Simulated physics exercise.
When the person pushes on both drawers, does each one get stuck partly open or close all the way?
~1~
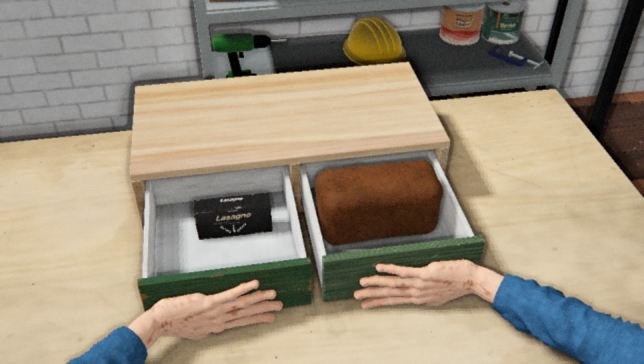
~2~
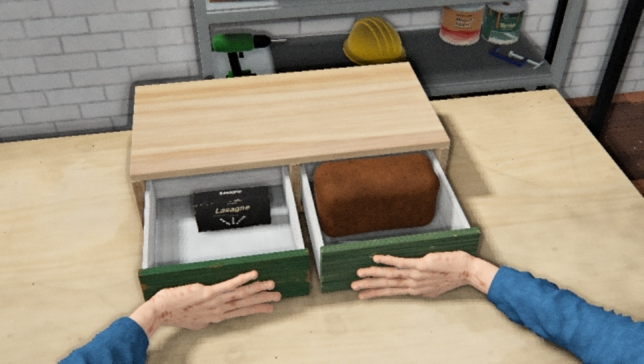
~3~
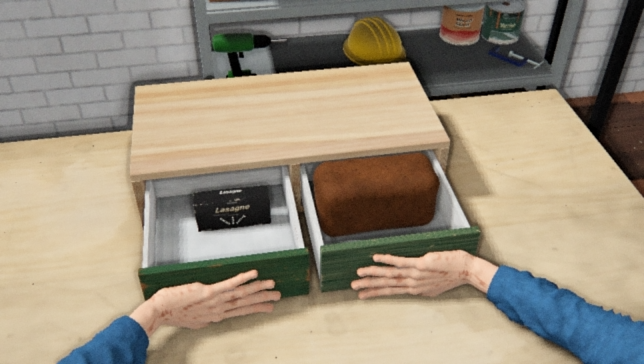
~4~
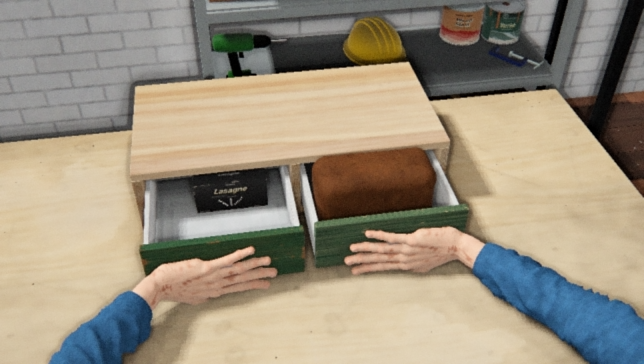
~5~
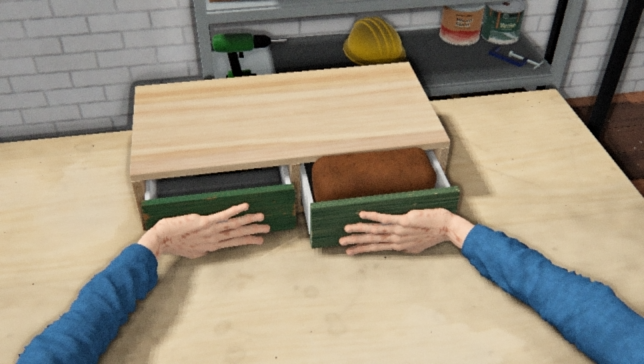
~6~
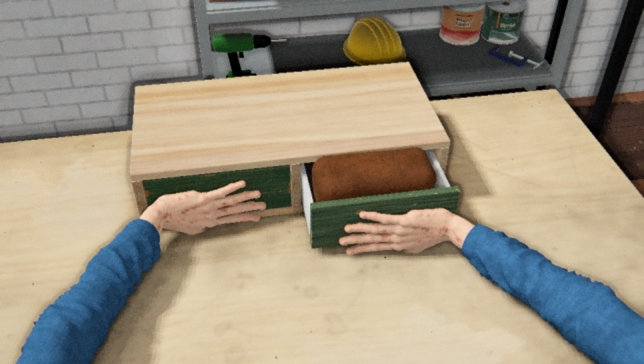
The right drawer, with the brown loaf in it, jams and stays partly open. The left drawer, with the black packet, closes all the way.
Two hands pushed in a pair of green-fronted drawers, the left holding a black lasagna packet and the right a big brown loaf. Both slid partway together, then the left one shut completely while the right one stopped, still partly open.
